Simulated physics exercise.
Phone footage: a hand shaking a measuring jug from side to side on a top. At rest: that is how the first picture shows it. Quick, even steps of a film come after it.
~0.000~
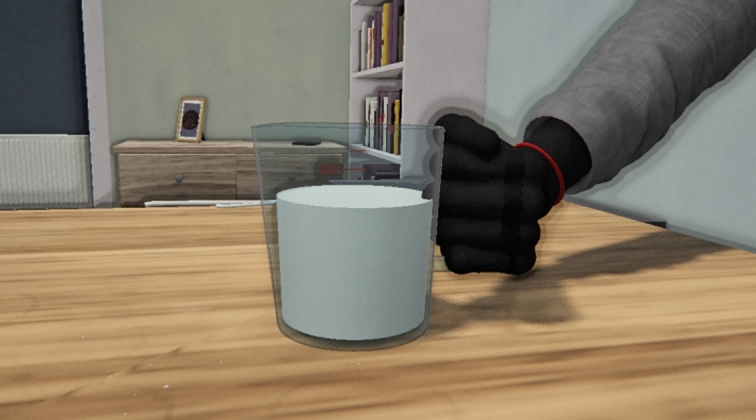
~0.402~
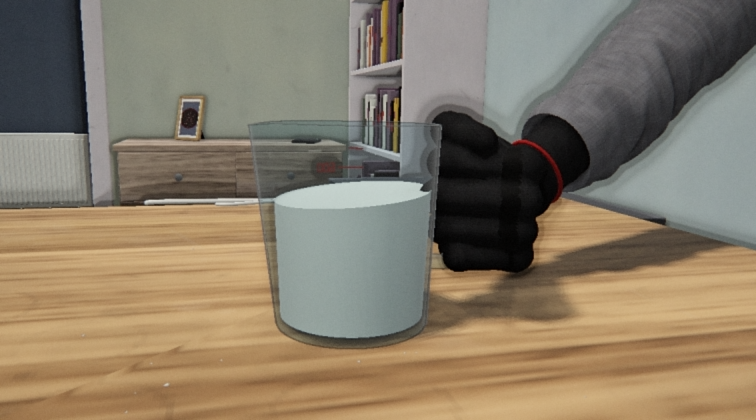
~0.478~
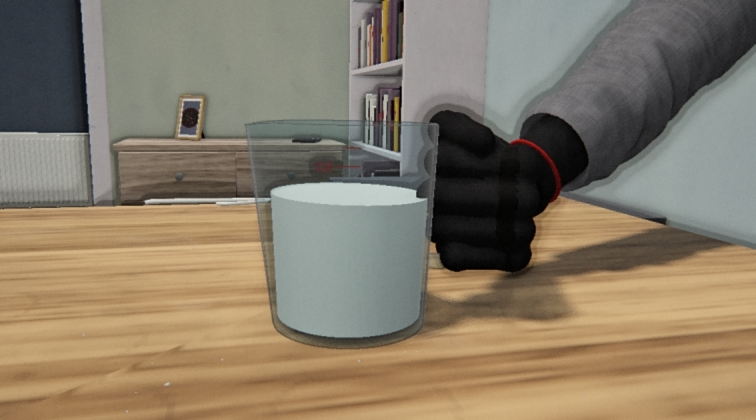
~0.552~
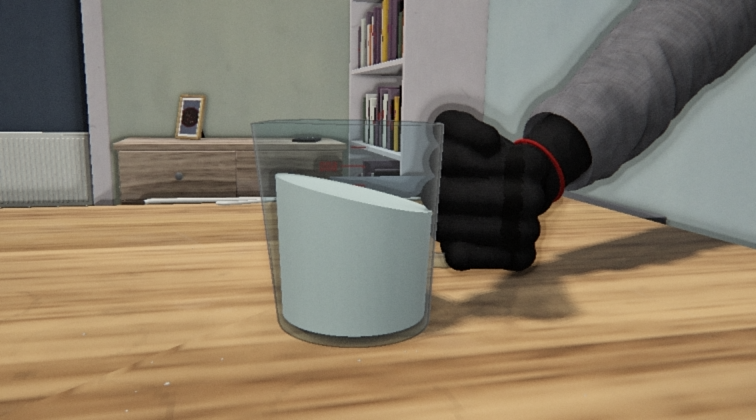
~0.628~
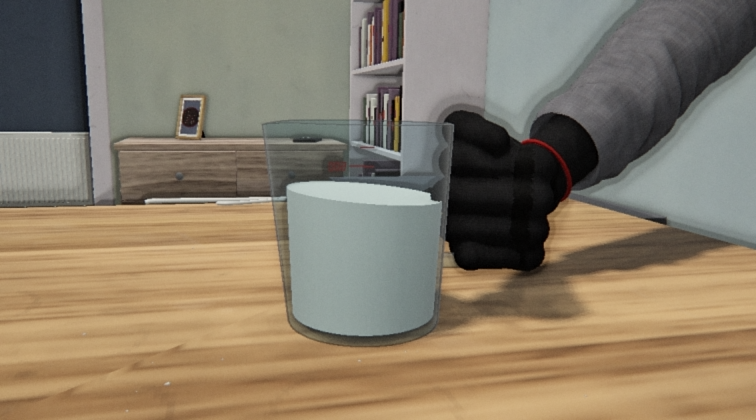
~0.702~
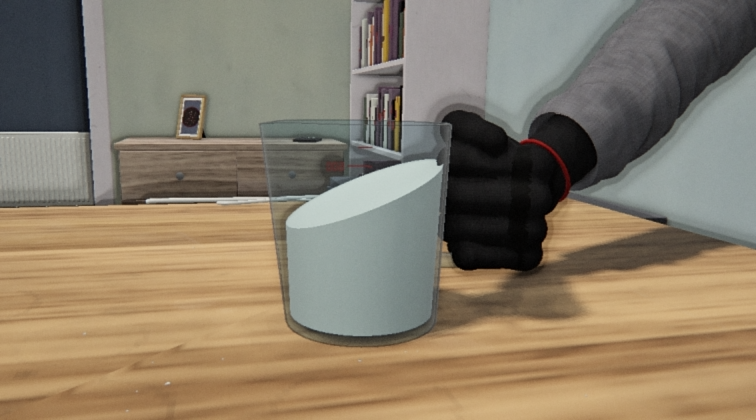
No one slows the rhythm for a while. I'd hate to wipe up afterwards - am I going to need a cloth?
The liquid gets out.
By 1.0 s, the highest wave so far comes most of the way to the rim.
By 1.1 s, the highest wave so far goes over the rim.
By 5.1 s, the highest wave so far goes over the rim; some is on the top.
